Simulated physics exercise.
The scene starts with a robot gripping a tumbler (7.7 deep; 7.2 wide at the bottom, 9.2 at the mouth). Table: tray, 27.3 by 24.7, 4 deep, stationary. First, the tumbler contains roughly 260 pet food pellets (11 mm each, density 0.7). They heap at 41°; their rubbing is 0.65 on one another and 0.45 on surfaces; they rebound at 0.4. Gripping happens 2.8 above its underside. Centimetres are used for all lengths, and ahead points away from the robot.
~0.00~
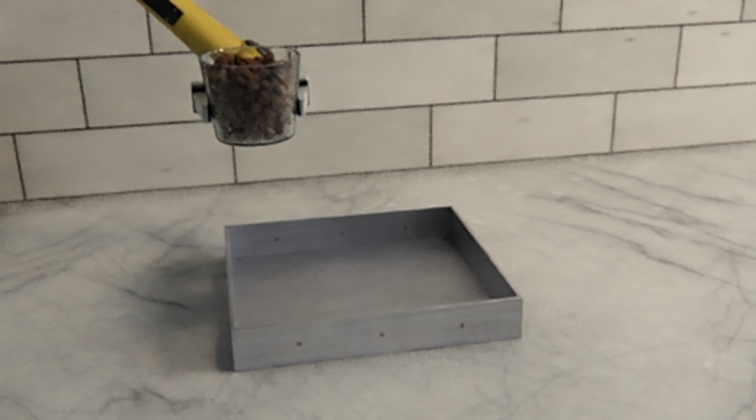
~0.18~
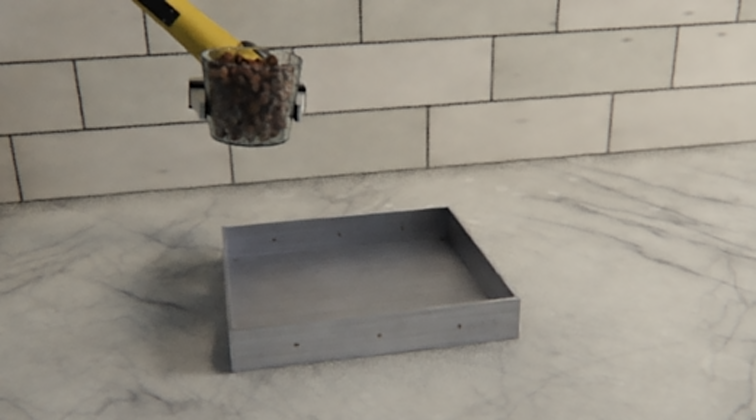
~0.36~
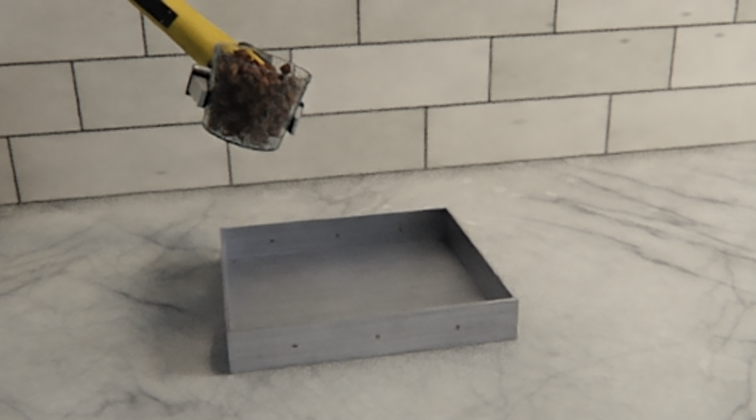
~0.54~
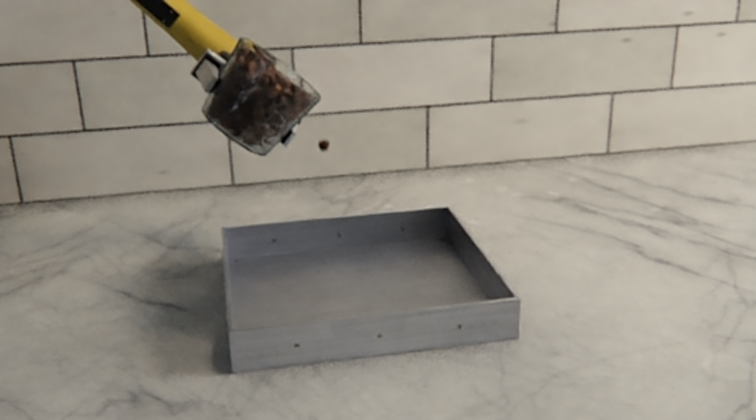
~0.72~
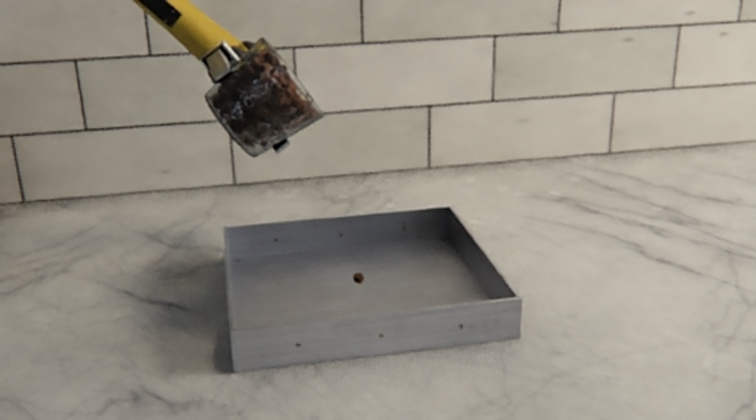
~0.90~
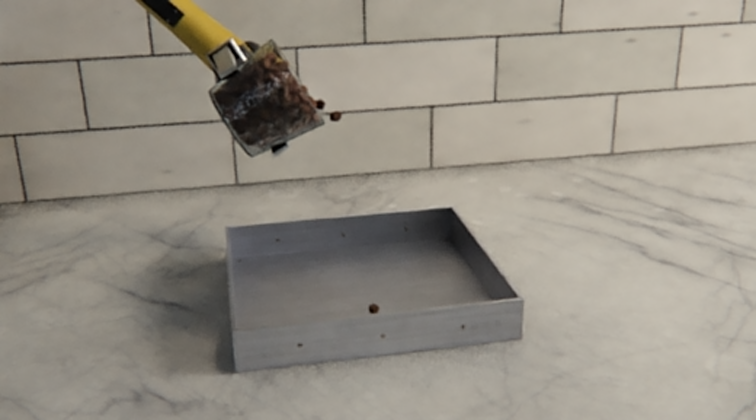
Above a gray tray, a yellow robot arm tilts a clear tumbler, dropping a few brown pellets.
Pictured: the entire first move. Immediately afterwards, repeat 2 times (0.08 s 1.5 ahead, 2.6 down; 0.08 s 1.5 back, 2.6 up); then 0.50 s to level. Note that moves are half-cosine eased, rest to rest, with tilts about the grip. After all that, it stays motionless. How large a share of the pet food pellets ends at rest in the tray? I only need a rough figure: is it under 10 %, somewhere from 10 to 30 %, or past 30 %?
Roughly, it is somewhere from 10 to 30 %.
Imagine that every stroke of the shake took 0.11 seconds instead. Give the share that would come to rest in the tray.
It would be some 5 %.
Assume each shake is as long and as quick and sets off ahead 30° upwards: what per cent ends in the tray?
Result: Approx. 65 %.
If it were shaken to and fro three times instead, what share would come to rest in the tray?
In that case it would be near 20 percent.
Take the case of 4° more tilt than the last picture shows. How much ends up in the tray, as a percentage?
Some 20 per cent.
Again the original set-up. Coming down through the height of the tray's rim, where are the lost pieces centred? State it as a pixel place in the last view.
Their middle lies around (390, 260).
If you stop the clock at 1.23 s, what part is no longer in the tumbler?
10 %.
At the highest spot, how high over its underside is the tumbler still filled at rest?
Roughly 8.5 cm.
After 1.23 s, tilted 61° forward, highest piece 25 above the table; 241 in the tumbler, 9 in the tray, 15 in flight or on a rim.
After 1.56 s, tilted 15° forward, highest piece 26 above the table; 225 in the tumbler, 39 in the tray, 1 on the table or floor.
After 1.92 s, level, highest piece 27 above the table; 225 in the tumbler, 39 in the tray, 1 on the table or floor.
After 2.97 s, level, highest piece 27 above the table; 225 in the tumbler, 39 in the tray, 1 on the table or floor.
In the end, 225 in the tumbler, 39 in the tray, 1 on the table or floor. That is 15 % in the tray.
